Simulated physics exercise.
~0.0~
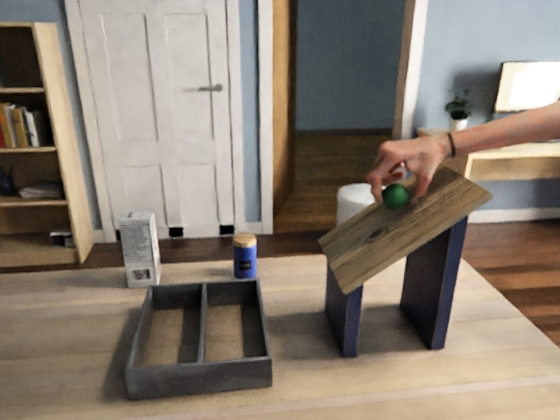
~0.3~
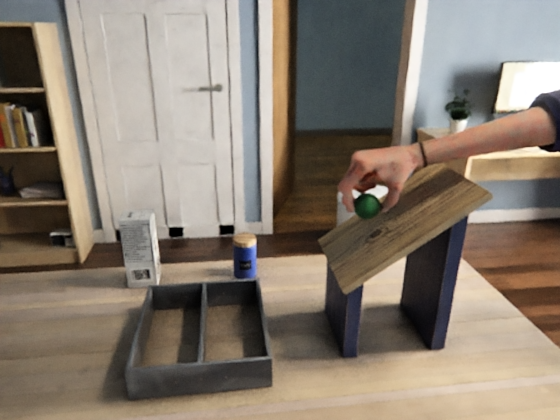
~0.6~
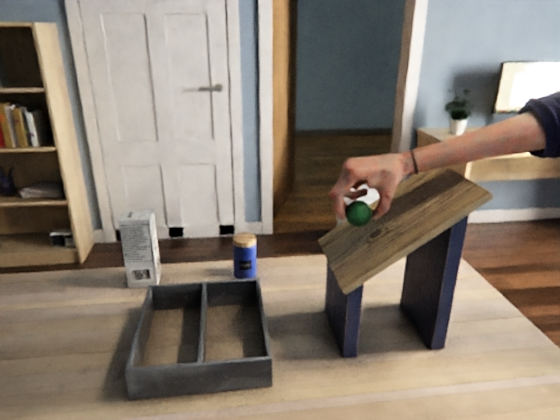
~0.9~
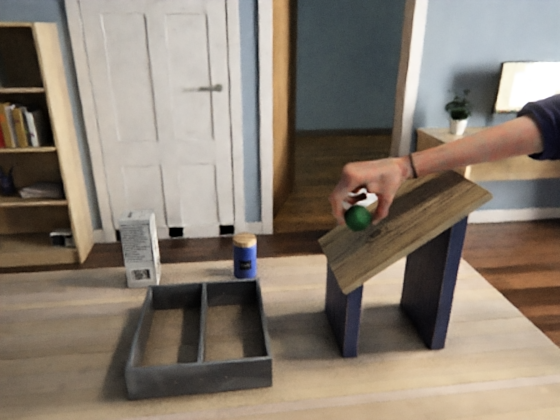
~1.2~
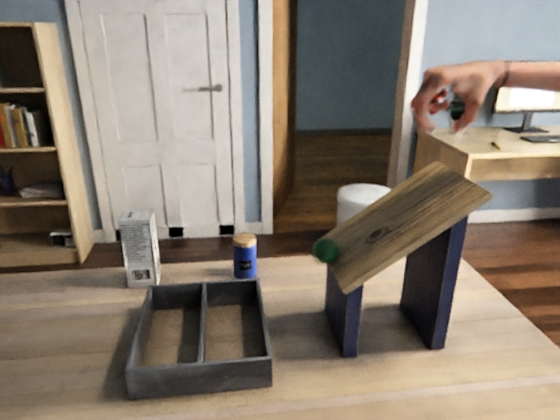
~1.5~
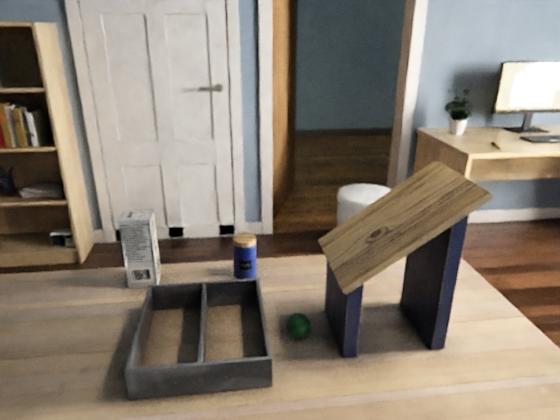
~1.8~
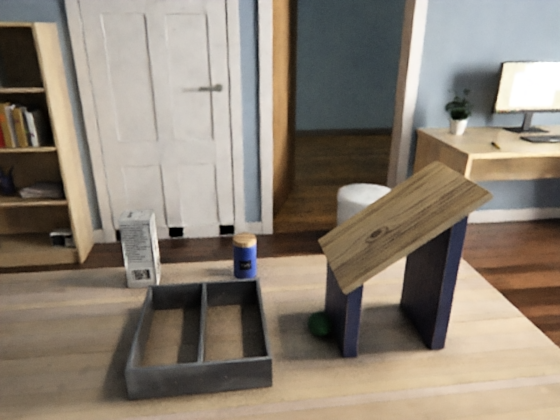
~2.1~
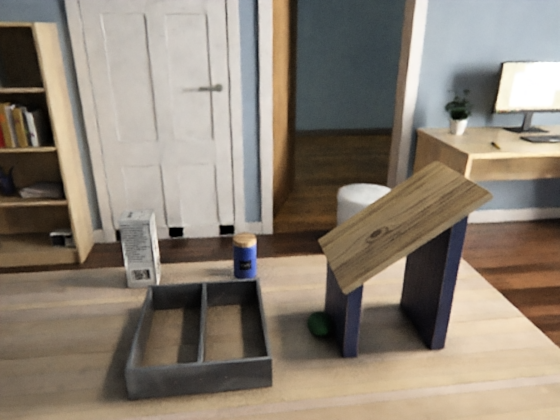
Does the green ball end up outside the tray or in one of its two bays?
The green ball ends up outside the tray, resting on the table beside the slanted board's support.
